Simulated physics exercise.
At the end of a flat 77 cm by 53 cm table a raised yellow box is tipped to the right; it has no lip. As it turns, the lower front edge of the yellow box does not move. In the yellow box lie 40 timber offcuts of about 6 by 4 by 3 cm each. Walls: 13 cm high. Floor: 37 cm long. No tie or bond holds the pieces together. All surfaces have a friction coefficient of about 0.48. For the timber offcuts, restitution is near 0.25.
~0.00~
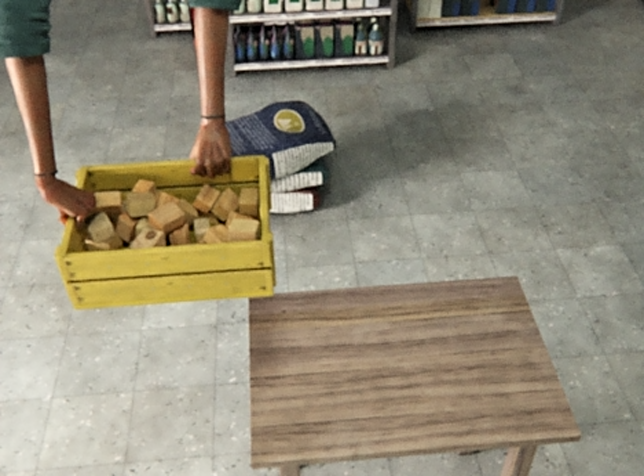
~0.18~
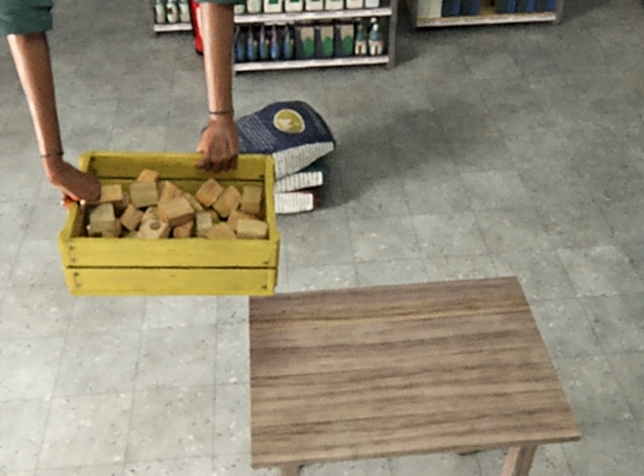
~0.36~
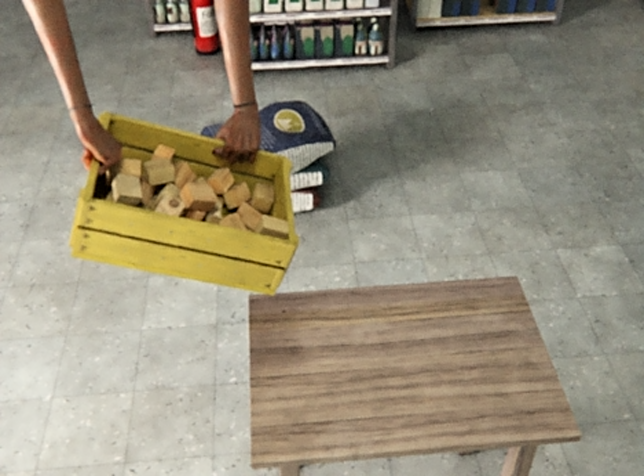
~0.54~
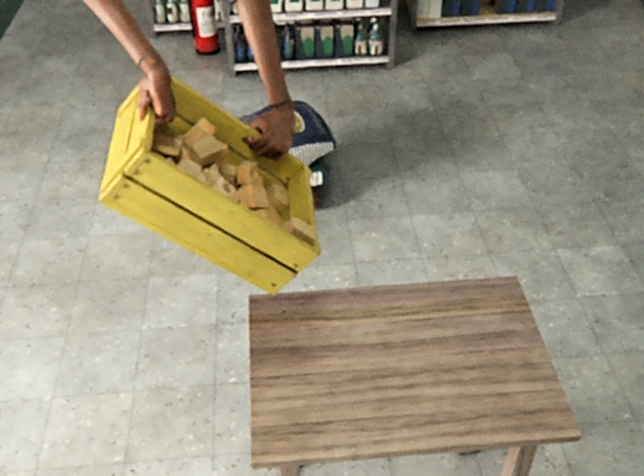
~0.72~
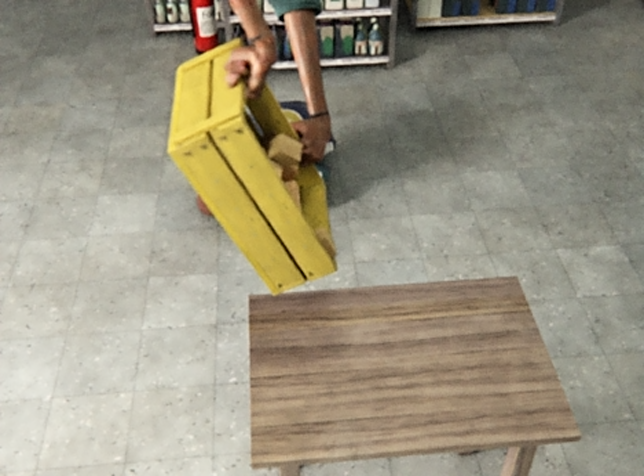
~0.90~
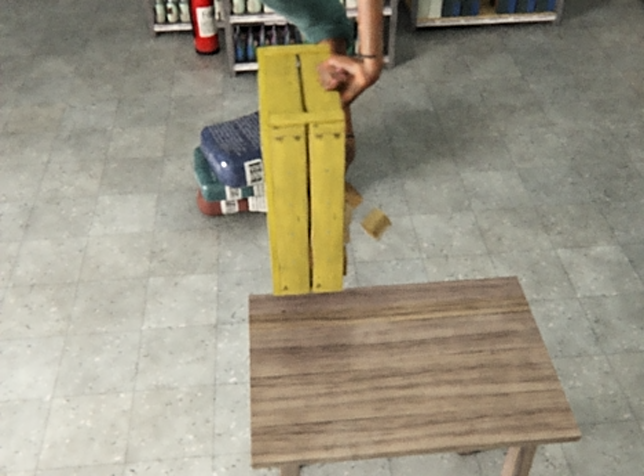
We see two hands holding a yellow wooden box of small timber blocks above one end of a wooden table, tipping it steadily to the right until it stands upright, with a couple of blocks out in the air beside it.
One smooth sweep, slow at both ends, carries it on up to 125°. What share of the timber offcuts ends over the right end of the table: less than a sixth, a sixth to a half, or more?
Below one sixth.
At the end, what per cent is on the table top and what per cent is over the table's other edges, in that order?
Approx. 100 % / 0 %.
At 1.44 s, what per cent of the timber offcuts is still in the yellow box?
Around 10 in a hundred is still inside.
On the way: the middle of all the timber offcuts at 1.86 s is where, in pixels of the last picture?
You'd find the load's middle at roughly (410, 355).
After 1.14 s, tilt 115°; 27 still in the yellow box, 5 on the table top and 8 in the air.
After 1.44 s, tilt 125°; 5 still in the yellow box, 29 on the table top and 6 in the air.
After 1.86 s, tilt 125°; 39 on the table top and 1 over the table's other edges.
Outcome (at 2.40 s), 39 on the table top and 1 over the table's other edges. Asked share, 0 of 40, 0 per cent.
